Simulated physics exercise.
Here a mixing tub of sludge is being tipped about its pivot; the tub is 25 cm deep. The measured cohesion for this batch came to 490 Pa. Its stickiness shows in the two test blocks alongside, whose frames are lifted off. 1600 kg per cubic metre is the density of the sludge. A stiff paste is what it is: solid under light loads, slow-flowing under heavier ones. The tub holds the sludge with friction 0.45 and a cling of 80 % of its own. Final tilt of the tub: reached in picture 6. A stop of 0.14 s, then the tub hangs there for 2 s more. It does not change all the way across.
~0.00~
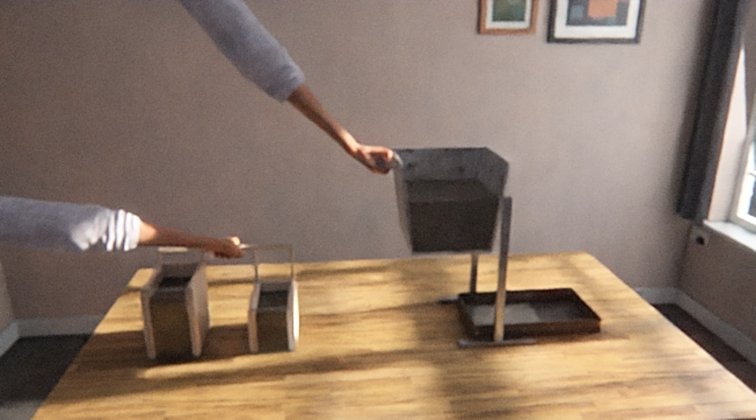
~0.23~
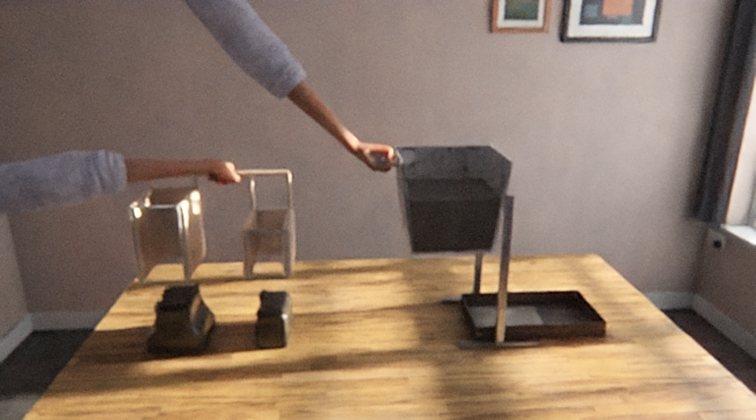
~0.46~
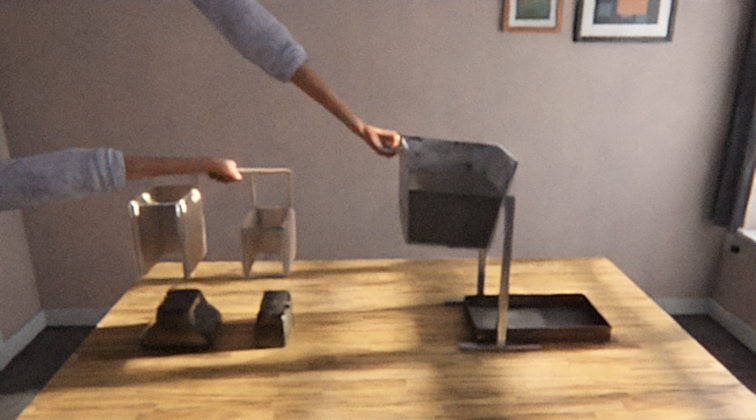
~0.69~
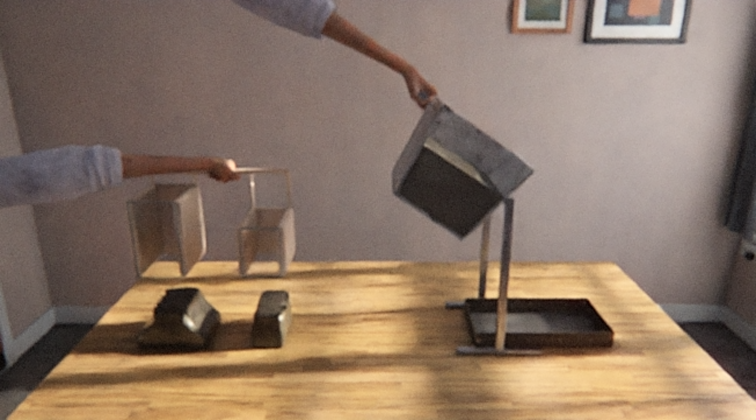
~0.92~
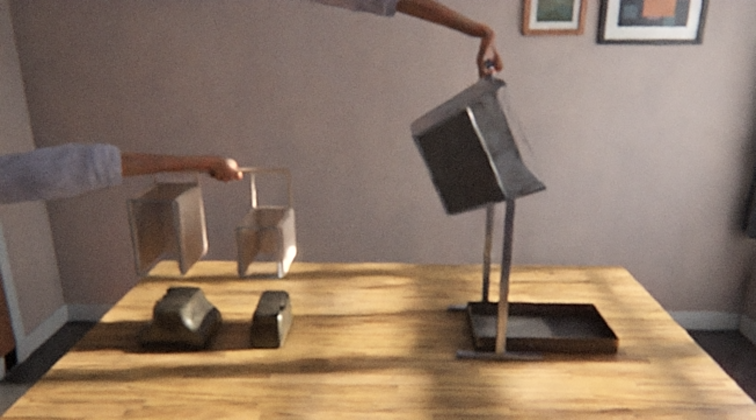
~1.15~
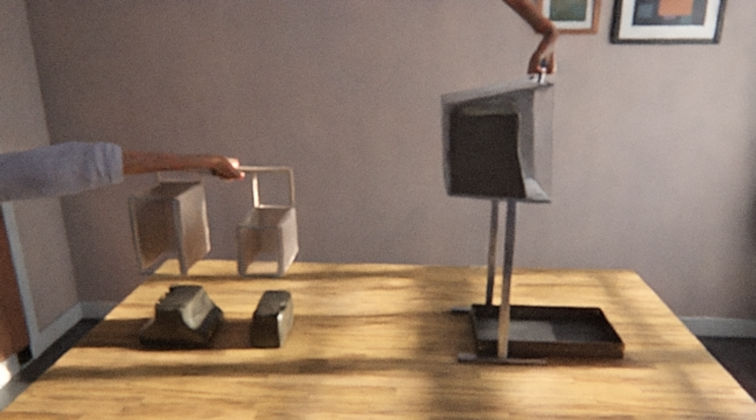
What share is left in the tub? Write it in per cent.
About 58 %.
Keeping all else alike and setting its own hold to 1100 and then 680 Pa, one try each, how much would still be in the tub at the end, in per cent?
About 100 % first, about 75 % second.
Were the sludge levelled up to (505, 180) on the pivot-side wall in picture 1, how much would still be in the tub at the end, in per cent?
45 %.
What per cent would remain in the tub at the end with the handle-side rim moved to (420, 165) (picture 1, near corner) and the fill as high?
Some 75 per cent, I reckon.
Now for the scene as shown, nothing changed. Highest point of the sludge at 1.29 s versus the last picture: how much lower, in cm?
About 6 cm.
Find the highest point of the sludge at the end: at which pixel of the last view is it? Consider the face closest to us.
Highest point: Approx. (473, 160).
After 1.29 s, the tub is at 87 degrees and holds 96 %.
After 1.46 s, the tub is at 87 degrees and holds 69 %.
After 1.63 s, the tub is at 87 degrees and holds 58 %.
After 1.80 s, the tub is at 87 degrees and holds 58 %.
After 3.15 s, the tub is at 87 degrees and holds 58 %.
